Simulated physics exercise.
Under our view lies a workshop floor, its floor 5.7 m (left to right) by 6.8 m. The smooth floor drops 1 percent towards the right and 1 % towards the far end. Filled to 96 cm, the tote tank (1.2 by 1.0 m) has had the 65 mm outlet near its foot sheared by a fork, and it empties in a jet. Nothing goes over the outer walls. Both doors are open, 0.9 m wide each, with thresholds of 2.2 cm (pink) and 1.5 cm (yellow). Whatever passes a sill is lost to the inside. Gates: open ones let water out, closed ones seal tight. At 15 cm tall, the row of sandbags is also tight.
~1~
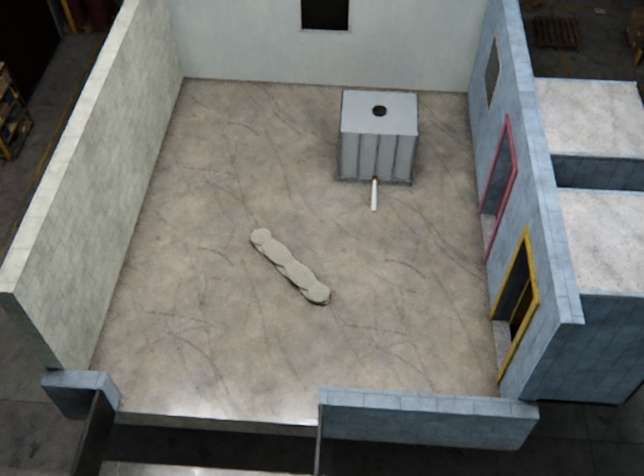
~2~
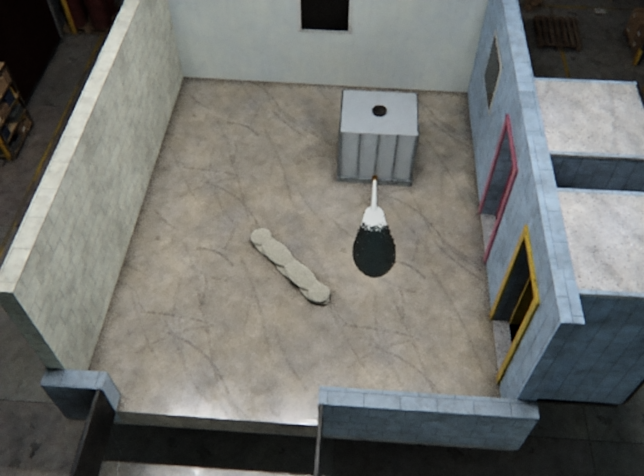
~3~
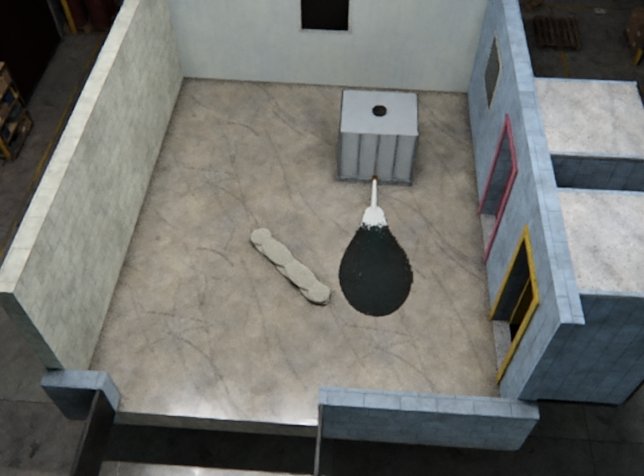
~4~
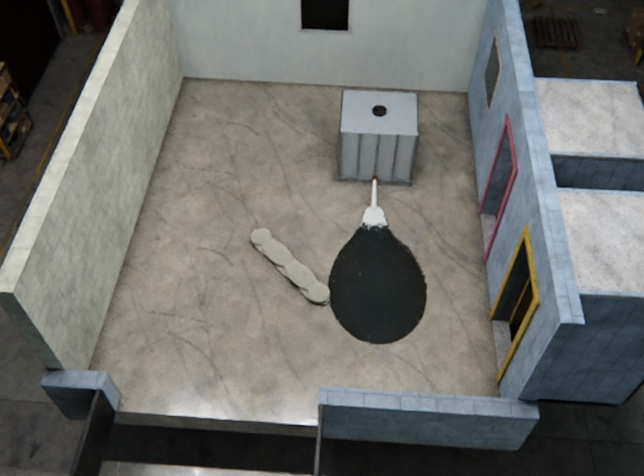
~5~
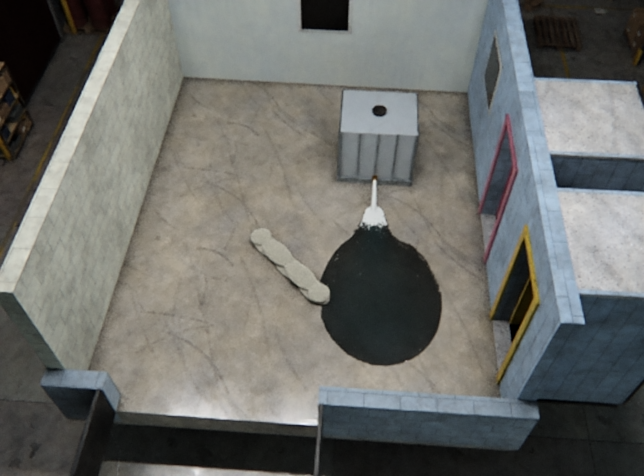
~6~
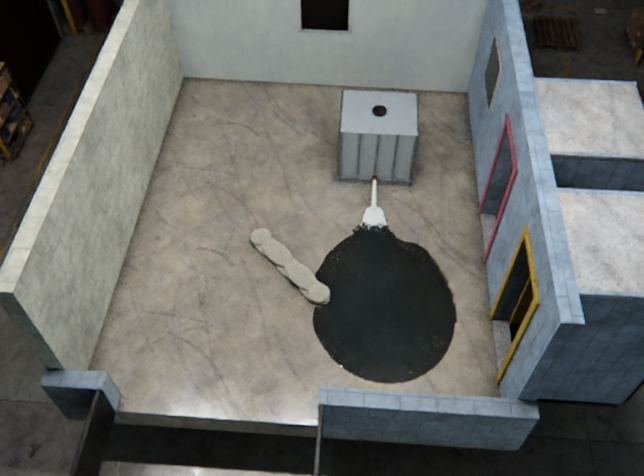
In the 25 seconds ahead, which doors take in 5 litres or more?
Pink door no, yellow door yes.
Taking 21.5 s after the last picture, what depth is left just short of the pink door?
It comes to some 2.0 cm deep at that spot.
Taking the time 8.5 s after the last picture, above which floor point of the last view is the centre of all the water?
Centre of water: Approx. (411, 313).
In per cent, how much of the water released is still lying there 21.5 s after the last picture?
I'd say roughly 88 in a hundred, give or take.
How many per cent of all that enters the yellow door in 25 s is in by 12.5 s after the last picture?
Something like 35 in a hundred has arrived by then.
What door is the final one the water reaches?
It is the pink one.
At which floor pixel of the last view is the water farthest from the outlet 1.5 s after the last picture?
(427, 403).
Then, 1.5 s after the last picture water covers 15 % of the floor and is deepest (2 cm) near (378, 218); pink door not reached, yellow door not reached.
Then, 4.5 s after the last picture water covers 20 % of the floor and is deepest (2 cm) near (494, 408); pink door not reached, yellow door 1.9 cm at the sill, 0 L in.
Then, 8.5 s after the last picture water covers 25 % of the floor and is deepest (3 cm) near (493, 396); pink door 1.4 cm at the sill, 0 L in, yellow door 2.5 cm at the sill, 3 L in.
Then, 12.5 s after the last picture water covers 30 % of the floor and is deepest (3 cm) near (493, 396); pink door 1.7 cm at the sill, 0 L in, yellow door 2.8 cm at the sill, 10 L in.
Then, 21.5 s after the last picture water covers 40 % of the floor and is deepest (4 cm) near (463, 98); pink door 1.8 cm at the sill, 0 L in, yellow door 2.9 cm at the sill, 28 L in.
